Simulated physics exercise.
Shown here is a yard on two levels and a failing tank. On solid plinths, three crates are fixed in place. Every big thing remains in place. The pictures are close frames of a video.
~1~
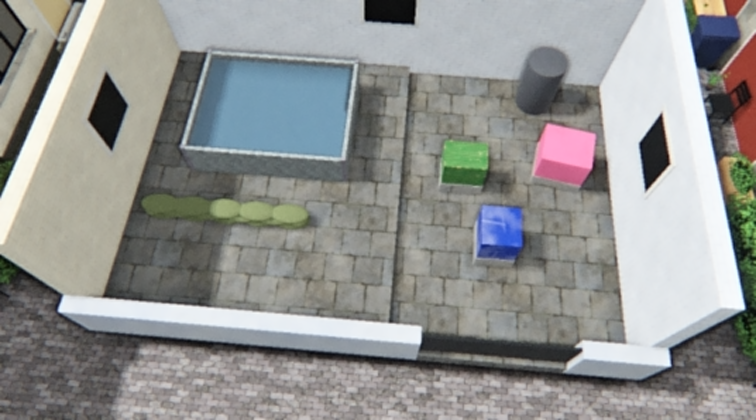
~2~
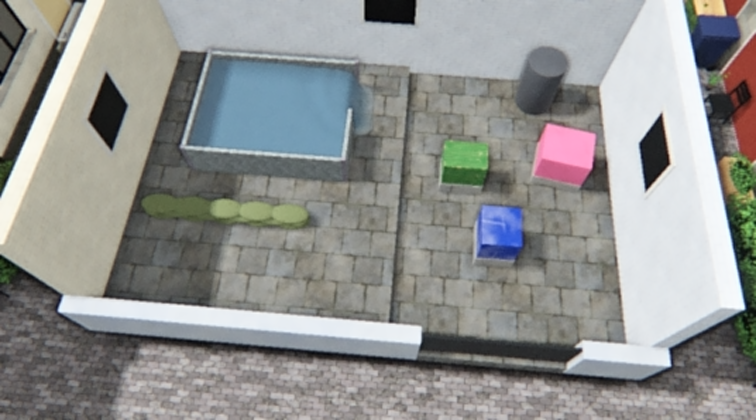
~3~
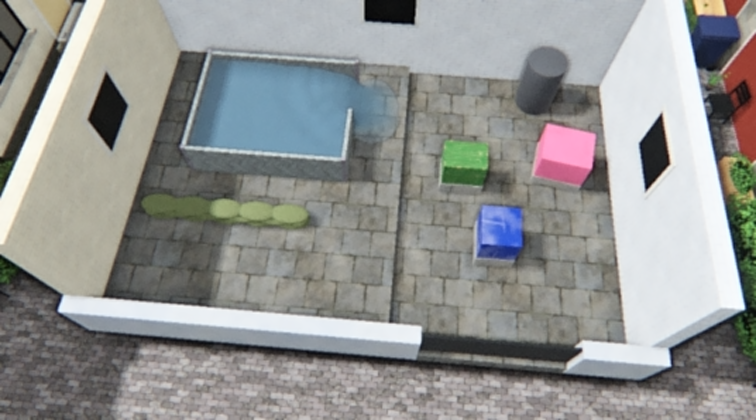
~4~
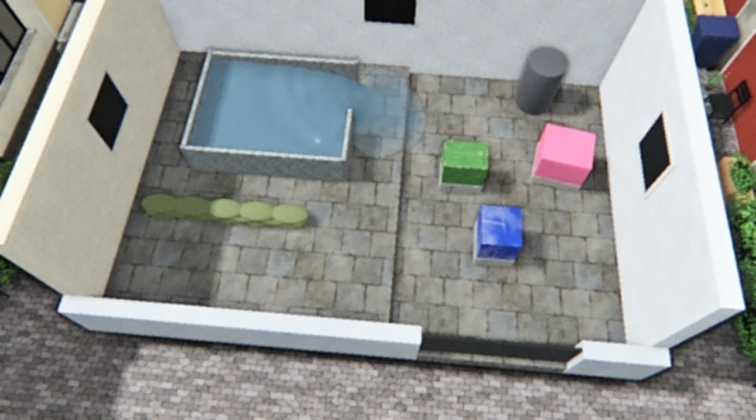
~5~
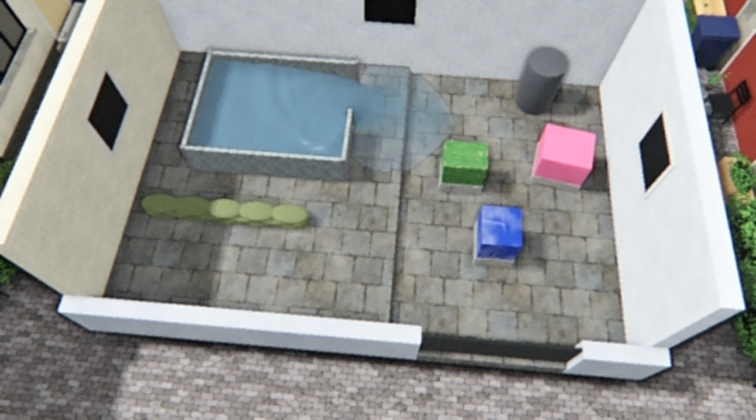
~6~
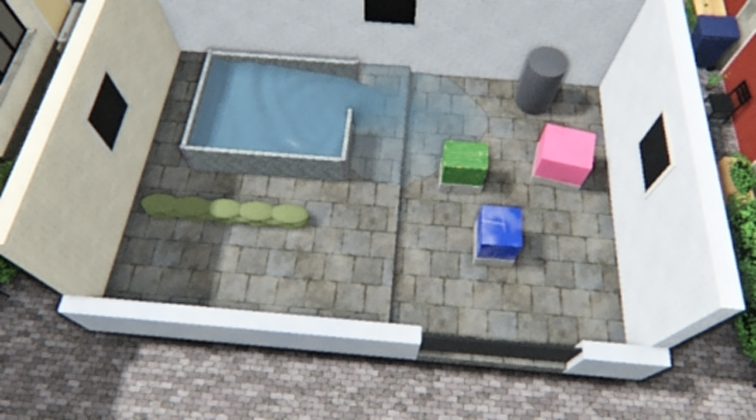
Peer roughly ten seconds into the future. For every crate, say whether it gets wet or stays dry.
Outcome: The pink crate is touched by water, the blue crate remains untouched by water, the green crate remains untouched by water.
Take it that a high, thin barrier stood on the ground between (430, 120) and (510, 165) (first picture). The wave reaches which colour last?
I'd pick the one in blue.
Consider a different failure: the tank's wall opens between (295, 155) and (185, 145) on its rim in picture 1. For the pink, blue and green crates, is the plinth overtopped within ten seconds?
Result: Pink crate is left untouched, blue crate is left untouched, green crate is left untouched.
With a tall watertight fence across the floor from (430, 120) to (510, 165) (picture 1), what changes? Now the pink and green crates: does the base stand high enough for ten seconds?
As I see it, pink is reached, while green is reached.
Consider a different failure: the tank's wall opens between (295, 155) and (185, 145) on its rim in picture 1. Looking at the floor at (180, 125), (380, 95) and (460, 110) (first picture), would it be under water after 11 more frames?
First spot drenched, second unwetted, third unwetted.
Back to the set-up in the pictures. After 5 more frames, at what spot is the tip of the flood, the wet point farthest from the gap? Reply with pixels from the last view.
Farthest reach: About (596, 125).
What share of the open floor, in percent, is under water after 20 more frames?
That's roughly 45 per cent.
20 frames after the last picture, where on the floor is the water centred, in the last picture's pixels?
Near (378, 131) in the last view.
A moment on, water covers 20 % of the floor; the pink crate water round its plinth, the blue crate not reached, the green crate water round its plinth.
Next, water covers 30 % of the floor; the pink crate water round its plinth, the blue crate water round its plinth, the green crate water round its plinth.
Then, water covers 45 % of the floor; the pink crate water round its plinth, the blue crate water round its plinth, the green crate water round its plinth.
Later, water covers 55 % of the floor; the pink crate water round its plinth, the blue crate water round its plinth, the green crate water round its plinth.
In the end, water covers 55 % of the floor; the pink crate was topped, the blue crate stayed above the water, the green crate stayed above the water.
